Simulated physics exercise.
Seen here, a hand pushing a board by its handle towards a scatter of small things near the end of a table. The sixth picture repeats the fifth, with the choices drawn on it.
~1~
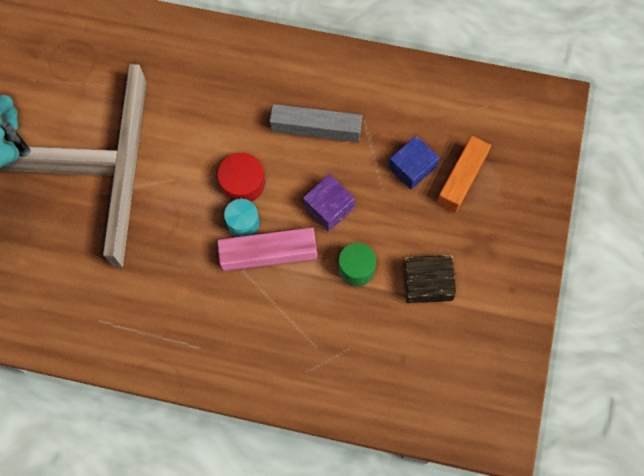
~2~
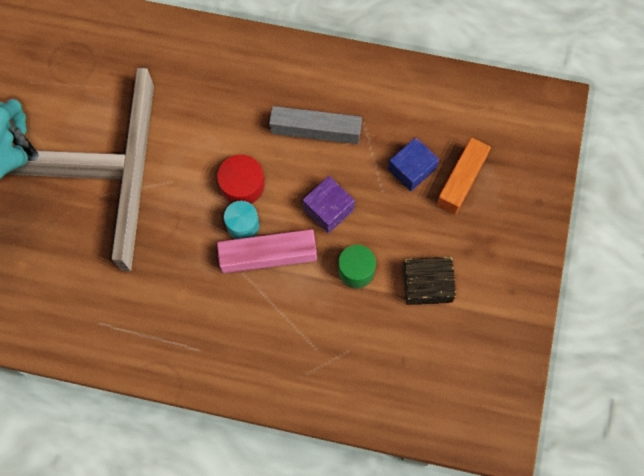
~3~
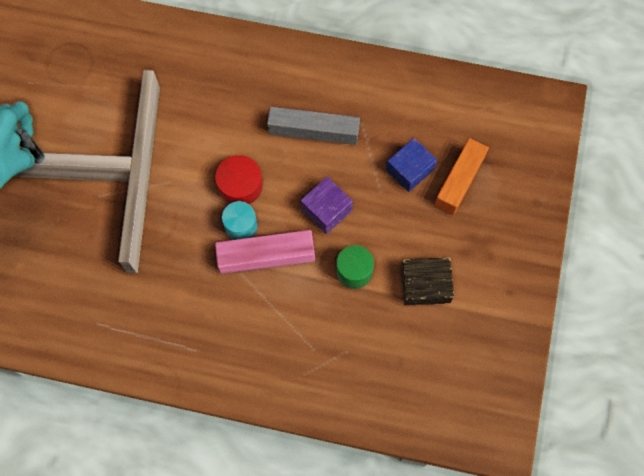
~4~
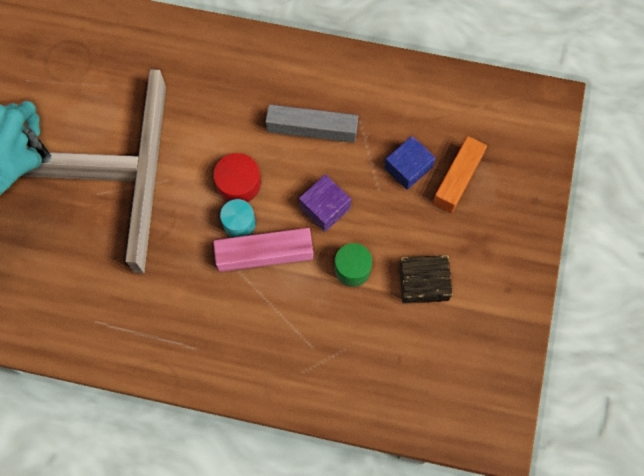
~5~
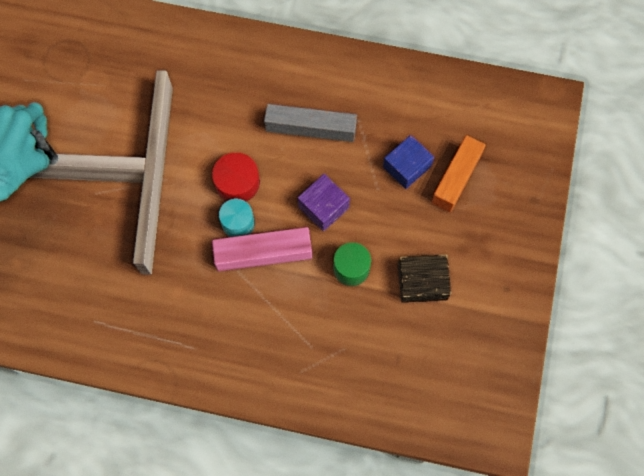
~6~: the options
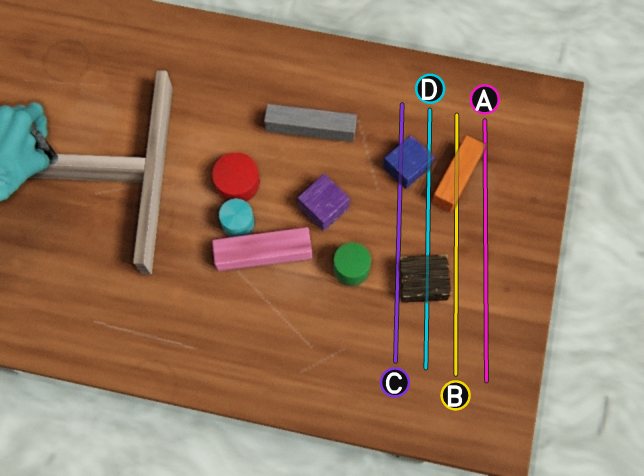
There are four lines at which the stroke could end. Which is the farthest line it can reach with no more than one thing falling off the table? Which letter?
The farthest such stop is A.
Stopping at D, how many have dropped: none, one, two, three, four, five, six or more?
The count is none.
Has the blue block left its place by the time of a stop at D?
By then, yes.
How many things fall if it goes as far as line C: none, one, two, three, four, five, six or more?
In all, none.
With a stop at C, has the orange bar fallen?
By then, no.
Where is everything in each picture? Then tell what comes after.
In the first frame, black block (429, 280); green tin (357, 265); orange bar (464, 175).
In the second frame, board (130, 160); red tin (241, 180).
In the third frame, board (136, 163); blue block (411, 165).
In the fourth frame, board (143, 162); turquoise tin (238, 220).
In the fifth frame, board (150, 163); black block (424, 279); green tin (352, 265); orange bar (459, 174).
On the marked copy, A at (486, 245); B at (456, 239); C at (399, 227); D at (428, 233).
Following A. Soon after the start, board (269, 188); grey bar (327, 123); green tin (362, 267).
Later, board (388, 212); orange bar (479, 179); grey bar (441, 134).
In the end, board (487, 232); black block (542, 312); orange bar (553, 172); none fallen.
As for the rest, B is within the limit but short; C is within the limit but short; D is within the limit but short.
